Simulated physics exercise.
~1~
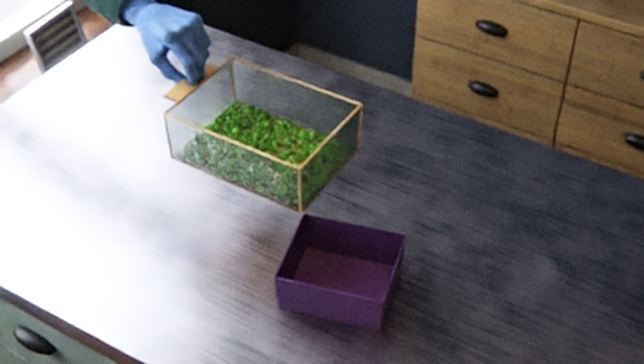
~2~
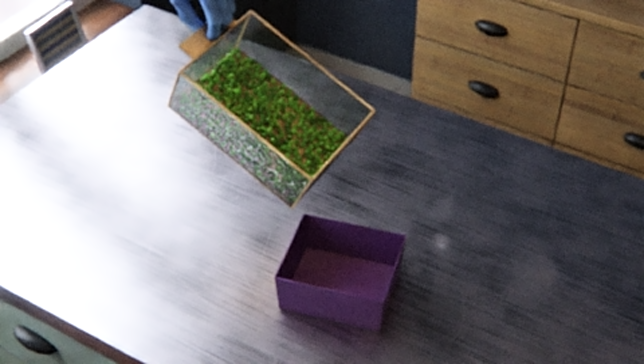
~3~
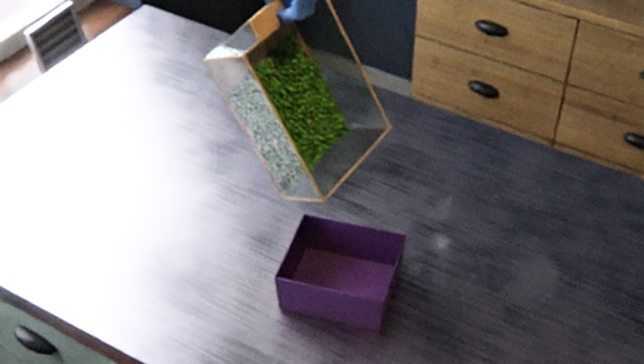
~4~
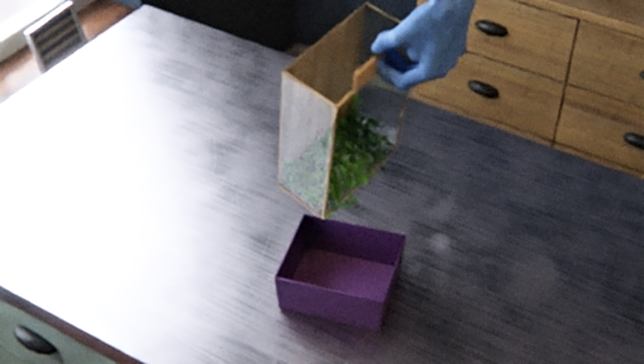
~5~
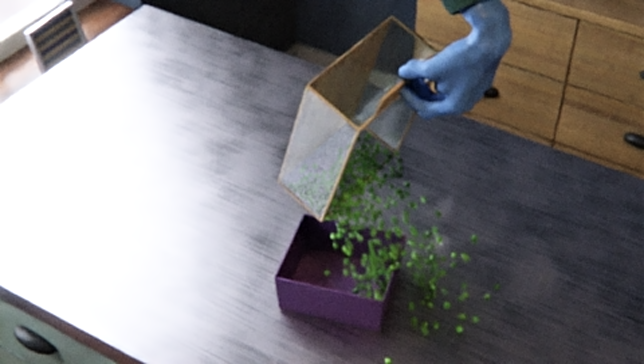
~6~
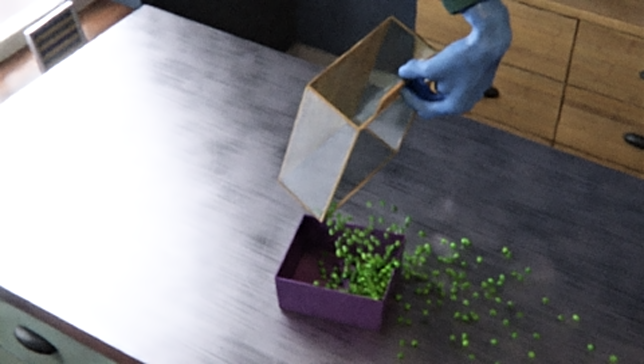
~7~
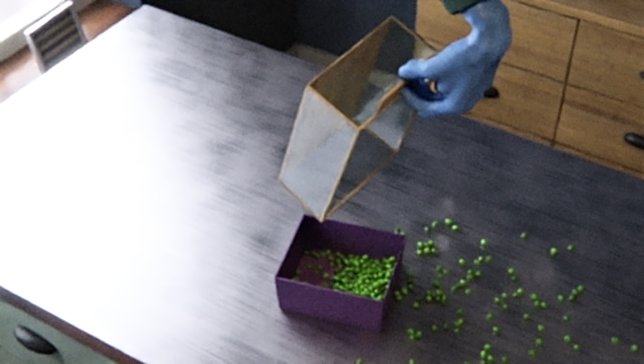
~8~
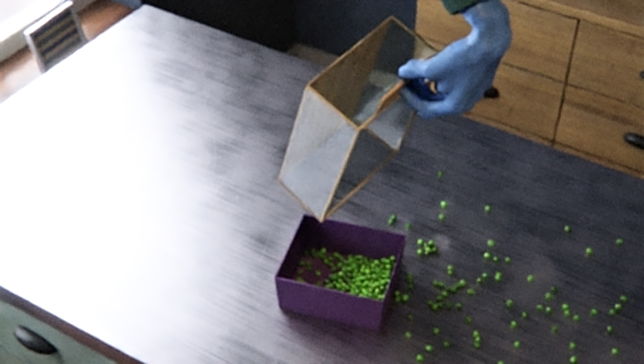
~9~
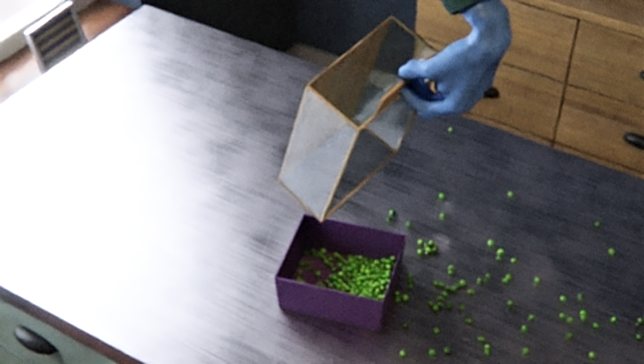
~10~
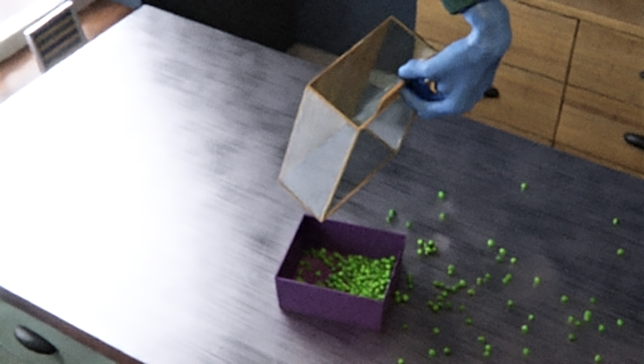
To begin with, a blue-gloved hand holds a clear, gold-edged box of small green peas above a dark tabletop, where an open purple tin sits. The hand tips the box steadily, swinging it over toward the right until it is past upright and its open side leans downward. The peas slide into the lower corner, then spill out in a loose stream. Many drop into the tin, while others fall past its right side and scatter across the table. At the end, the emptied box stays tilted above, with most peas heaped in the tin and the rest strewn to the right.
